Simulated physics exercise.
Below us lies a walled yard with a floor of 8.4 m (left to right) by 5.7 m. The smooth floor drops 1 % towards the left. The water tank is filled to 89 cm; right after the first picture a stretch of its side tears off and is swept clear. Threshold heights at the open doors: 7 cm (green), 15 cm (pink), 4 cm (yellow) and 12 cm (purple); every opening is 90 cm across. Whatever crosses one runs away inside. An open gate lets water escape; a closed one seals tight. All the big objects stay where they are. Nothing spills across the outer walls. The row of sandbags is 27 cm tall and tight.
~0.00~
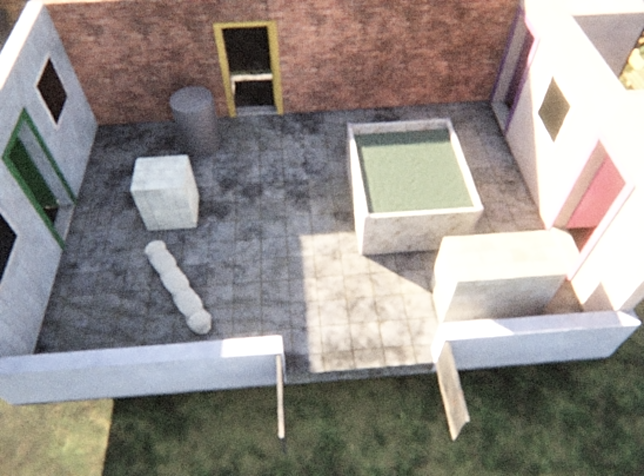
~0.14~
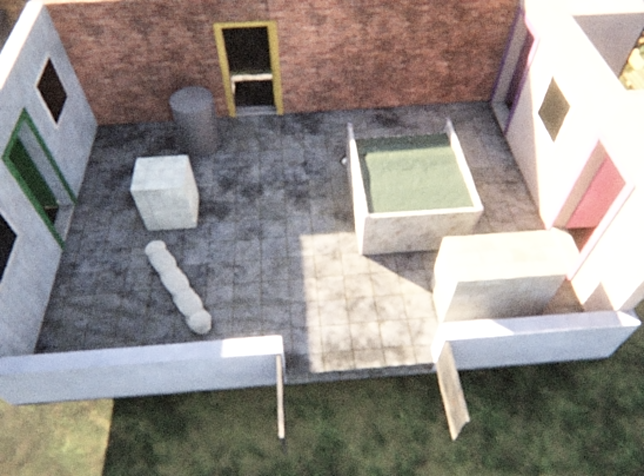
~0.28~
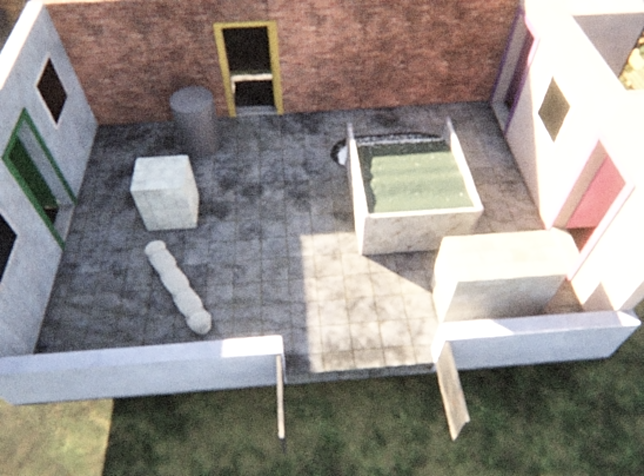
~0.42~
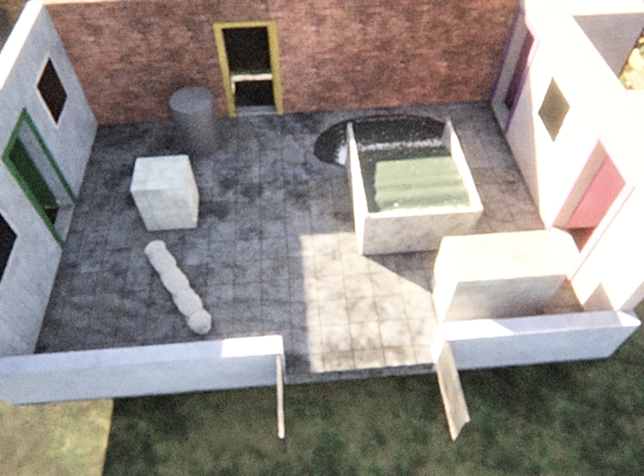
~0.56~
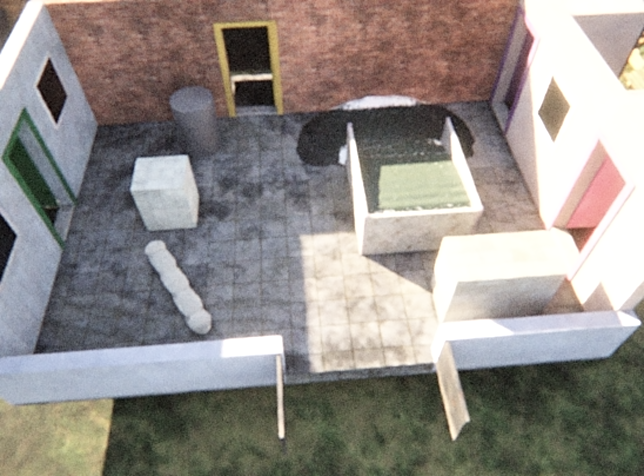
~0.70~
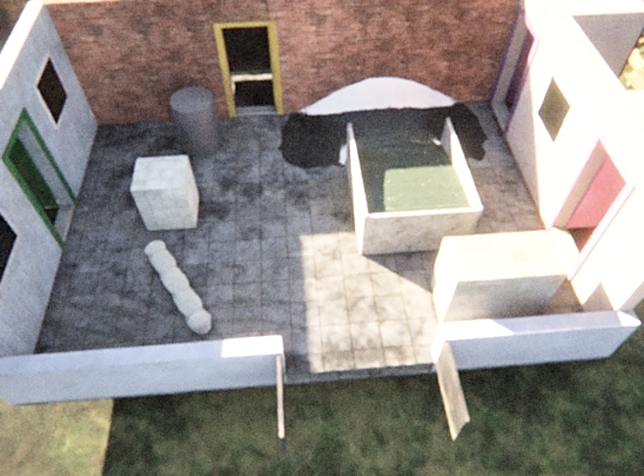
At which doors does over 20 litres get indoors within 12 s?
The water let in: At the green door it goes over the limit; at the pink door it stays under the limit; at the yellow door it exceeds the limit; at the purple door it goes over the limit.
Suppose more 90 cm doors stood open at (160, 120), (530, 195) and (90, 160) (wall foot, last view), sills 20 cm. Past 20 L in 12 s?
In turn: Not over, not over, below.
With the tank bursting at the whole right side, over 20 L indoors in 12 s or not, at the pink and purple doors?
Against that limit: Pink over, purple above.
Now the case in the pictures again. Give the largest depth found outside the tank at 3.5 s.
Up to some 28 cm.
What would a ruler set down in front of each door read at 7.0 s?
Depths in cm: Green 9, pink 11, yellow 8, purple 7.
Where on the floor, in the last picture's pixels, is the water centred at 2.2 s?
Around (373, 149).
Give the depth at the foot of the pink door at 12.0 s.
Some 4.5 cm.
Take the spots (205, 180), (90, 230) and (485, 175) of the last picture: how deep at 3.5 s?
Roughly 8, 1 and 6 cm, in turn.
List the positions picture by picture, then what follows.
The first frame shows the water tank at (410, 168) is whole and still, 89 cm deep.
In the second frame, water pours out on the water tank's far side and has run 1.0 m, to (343, 163); typically 7 cm deep outside, 89 cm at the water tank's back.
In the third frame, the front is at a hidden place, 1.2 m from the gap on the water tank's far side; 1.5 m2 of floor is under water; 89 cm left at the back of the water tank.
In the fourth frame, water pours out on the water tank's far side and has run 1.6 m, to (324, 136); typically 13 cm deep outside, 83 cm at the water tank's back.
In the fifth frame, water pours out on the water tank's far side and has run 2.1 m, to (327, 112); typically 12 cm deep outside, 75 cm at the water tank's back.
In the sixth frame, water pours out on the water tank's far side and has run 2.5 m, to (294, 117); typically 11 cm deep outside, 76 cm at the water tank's back.
After 1.4 s water covers 20 % of the floor and is deepest (60 cm) near (377, 110); green door not reached, pink door not reached, yellow door 11 cm at the sill, 2 L in, purple door 25 cm at the sill, 7 L in.
After 2.2 s water covers 30 % of the floor and is deepest (46 cm) near (483, 103); green door not reached, pink door not reached, yellow door 13 cm at the sill, 24 L in, purple door 40 cm at the sill, 153 L in.
After 3.5 s water covers 55 % of the floor and is deepest (28 cm) near (226, 125); green door 14 cm at the sill, 1 L in, pink door 3 cm at the sill, 0 L in, yellow door 9 cm at the sill, 54 L in, purple door 27 cm at the sill, 363 L in.
After 7.0 s water covers 90 % of the floor and is deepest (14 cm) near (251, 362); green door 9 cm at the sill, 38 L in, pink door 11 cm at the sill, 0 L in, yellow door 8 cm at the sill, 101 L in, purple door 7 cm at the sill, 424 L in.
After 12.0 s water covers 95 % of the floor and is deepest (14 cm) near (68, 235); green door 13 cm at the sill, 49 L in, pink door 4 cm at the sill, 0 L in, yellow door 8 cm at the sill, 126 L in, purple door 2 cm at the sill, 424 L in.
